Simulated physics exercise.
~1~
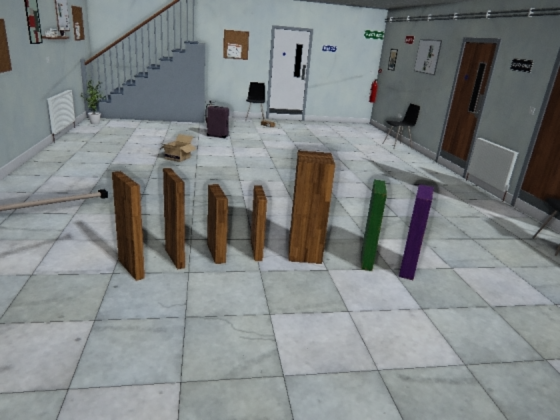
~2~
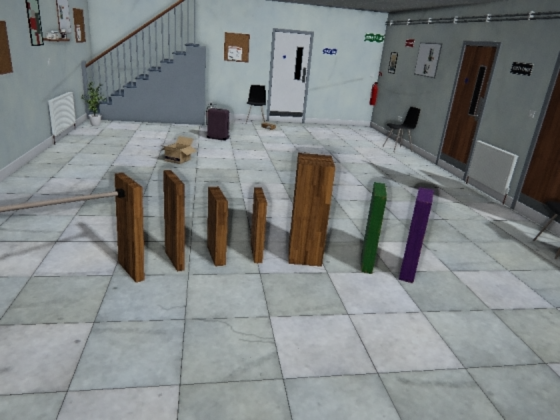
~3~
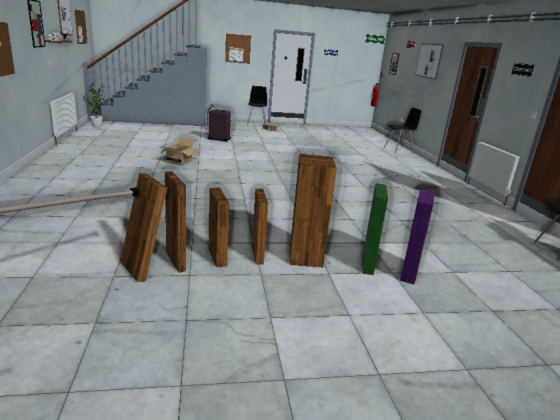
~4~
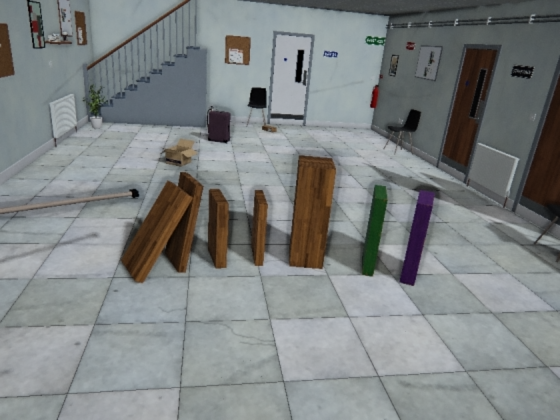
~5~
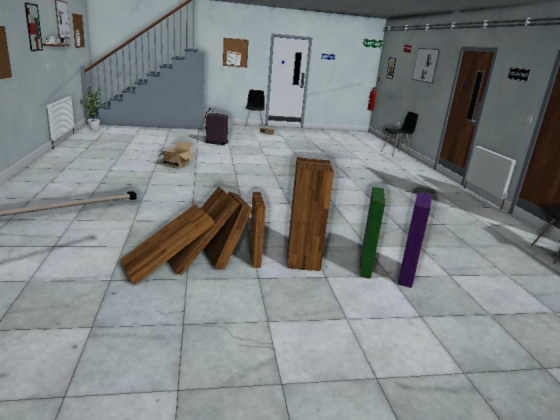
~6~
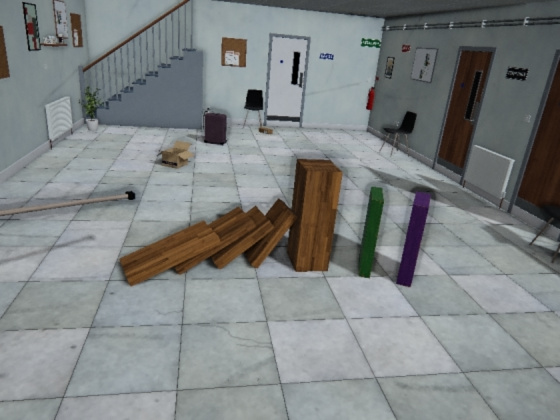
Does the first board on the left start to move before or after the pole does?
It starts to move after the pole. The pole is already sliding to the right while the first board is still upright in its place.
